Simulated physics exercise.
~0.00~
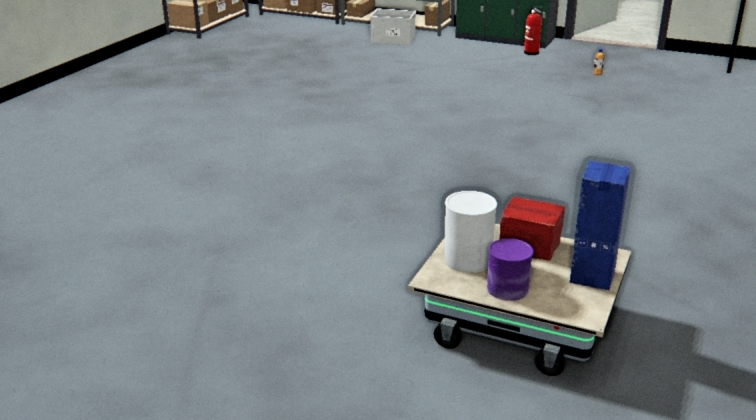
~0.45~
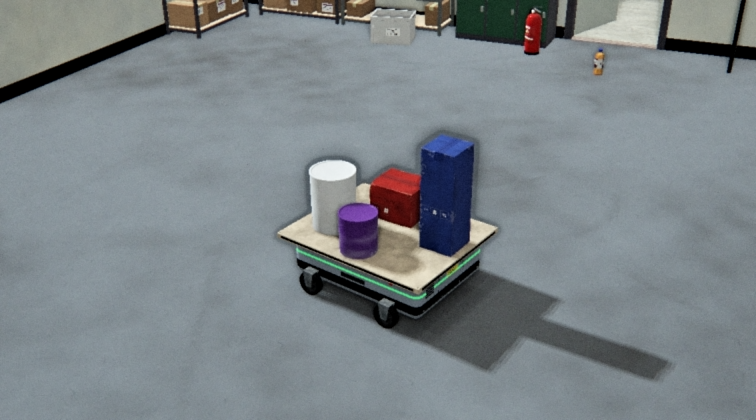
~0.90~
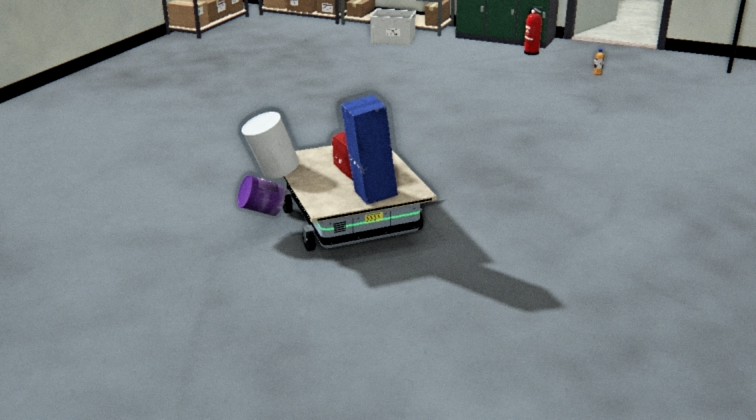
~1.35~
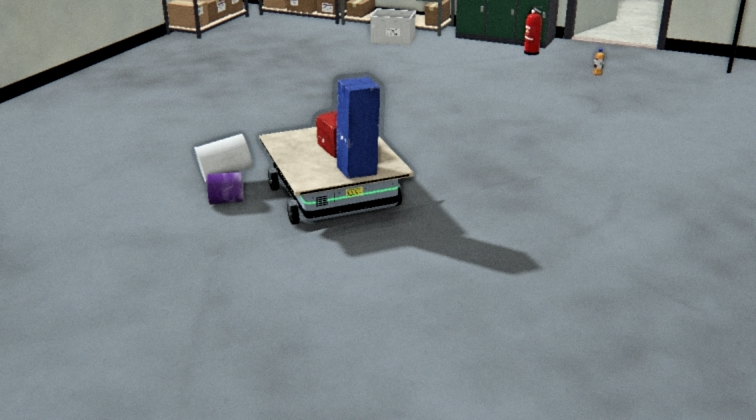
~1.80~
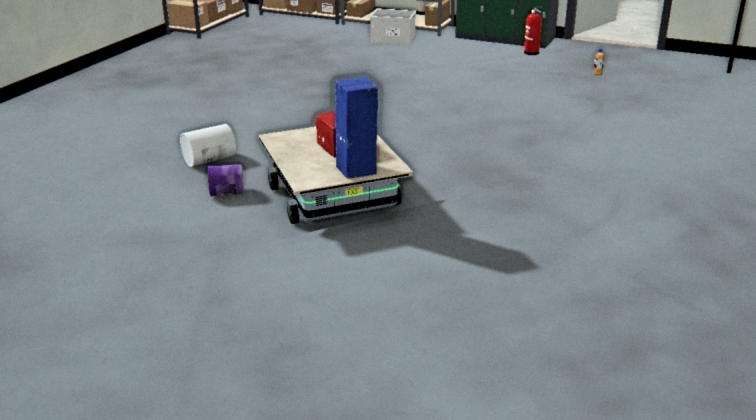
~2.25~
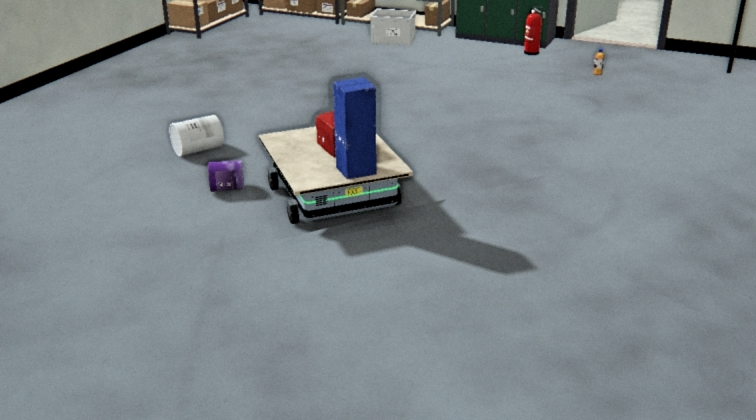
To begin with, a wheeled cart with a flat, light-coloured deck carries a white pail, a purple pail, a red parcel and a tall blue box across a grey floor. It rolls to the left and away from the viewer, then swings around in a turn. As it turns, the white pail tilts and both pails leave the left side of the deck. They drop to the floor, and the cart comes to a stop. The white pail rolls a little farther away on its side near the purple one, while the blue box stays upright beside the red parcel on the deck.
